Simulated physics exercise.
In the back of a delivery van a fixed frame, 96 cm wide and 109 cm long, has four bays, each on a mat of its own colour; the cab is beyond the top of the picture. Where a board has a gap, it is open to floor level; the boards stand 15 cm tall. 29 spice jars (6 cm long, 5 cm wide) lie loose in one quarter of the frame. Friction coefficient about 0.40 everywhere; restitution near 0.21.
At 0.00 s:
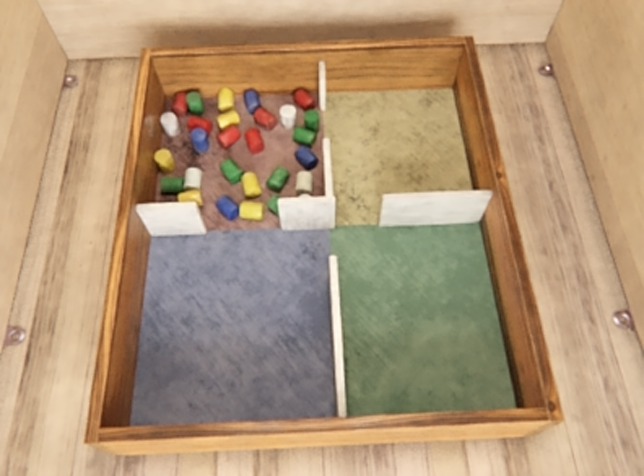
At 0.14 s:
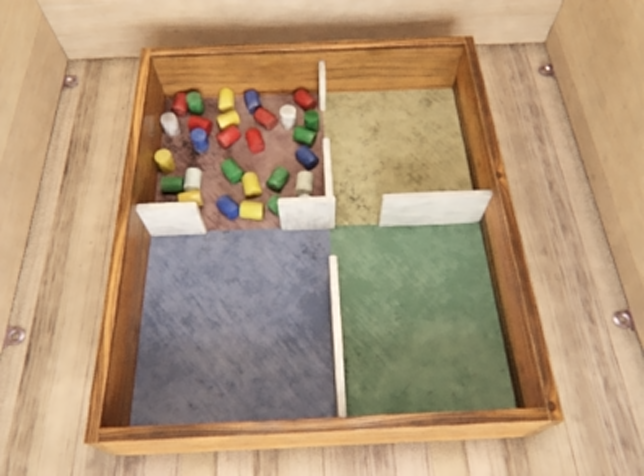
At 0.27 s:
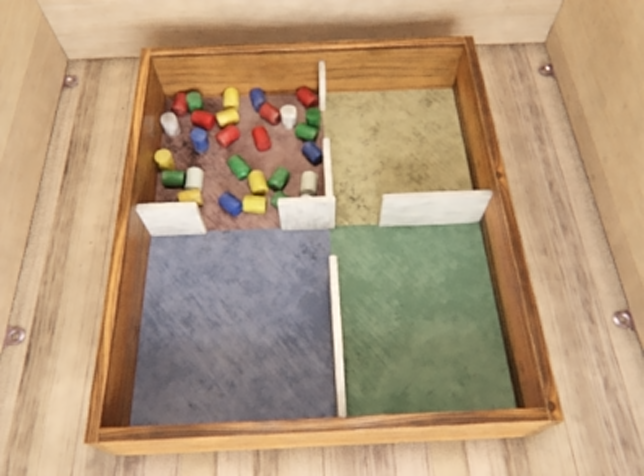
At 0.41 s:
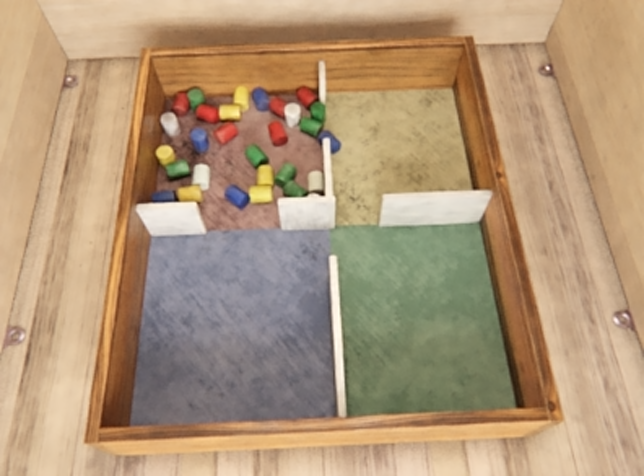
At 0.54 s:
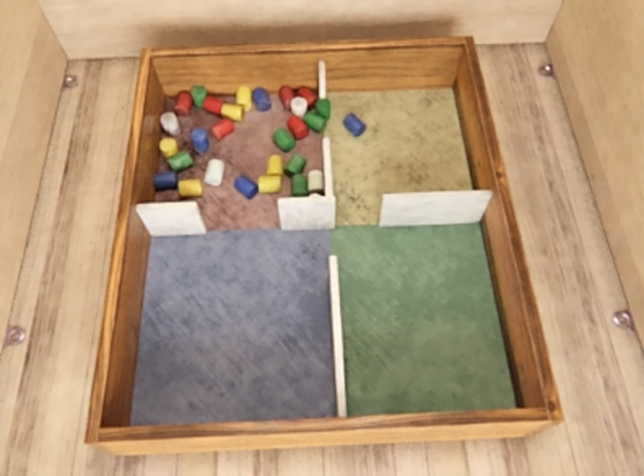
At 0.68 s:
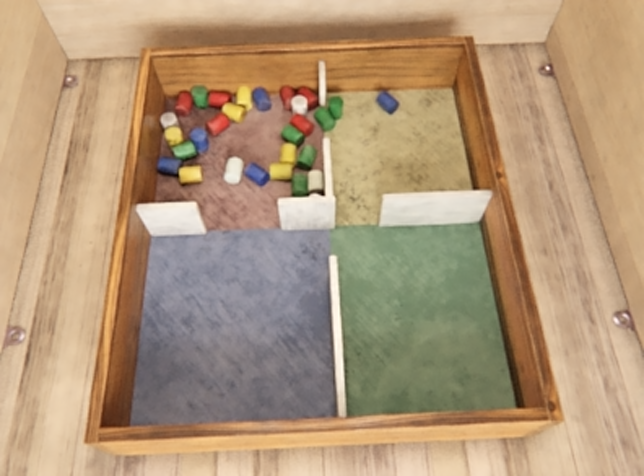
Small colored cylinders shifted around in the reddish corner of a divided wooden tray, and a blue one slipped through a gap into the yellow section, with a couple of green ones following behind.
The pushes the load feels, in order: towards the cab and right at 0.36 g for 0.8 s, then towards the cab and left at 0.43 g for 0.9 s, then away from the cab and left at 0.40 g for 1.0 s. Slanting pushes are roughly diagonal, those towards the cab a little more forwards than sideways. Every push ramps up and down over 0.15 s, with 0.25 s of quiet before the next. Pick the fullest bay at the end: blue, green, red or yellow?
Look in the red bay.
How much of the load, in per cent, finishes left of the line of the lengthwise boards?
About 90 per cent.
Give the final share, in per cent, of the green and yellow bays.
About: Green 0, yellow 10 per cent.
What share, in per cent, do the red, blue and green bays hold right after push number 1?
By then: Red 90, blue 0, green 0 per cent.
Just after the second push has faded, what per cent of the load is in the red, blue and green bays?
By then: Red 90, blue 0, green 0 per cent.
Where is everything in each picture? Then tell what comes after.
Middle of the blue mat (236, 326); middle of the green mat (418, 318); middle of the red mat (241, 158); middle of the yellow mat (396, 151); 29 in the red bay, in the first frame.
In the second frame, 29 in the red bay.
In the third frame, 29 in the red bay.
In the fourth frame, 28 in the red bay and 1 in the yellow bay; the jar farthest behind, in the direction of the first push, is at (165, 200).
In the fifth frame, 27 in the red bay and 2 in the yellow bay; the jar farthest behind, in the direction of the first push, is at (166, 181).
In the sixth frame, 26 in the red bay and 3 in the yellow bay; the jar farthest behind, in the direction of the first push, is at (171, 166).
After push 1 (1.04 s), 25 in the red bay and 4 in the yellow bay.
After push 2 (2.19 s), 26 in the red bay and 3 in the yellow bay.
After push 3 (3.44 s), 25 in the red bay, 2 in the blue bay and 2 in the yellow bay.
Final count (at 4.79 s), 25 in the red bay, 2 in the blue bay and 2 in the yellow bay.
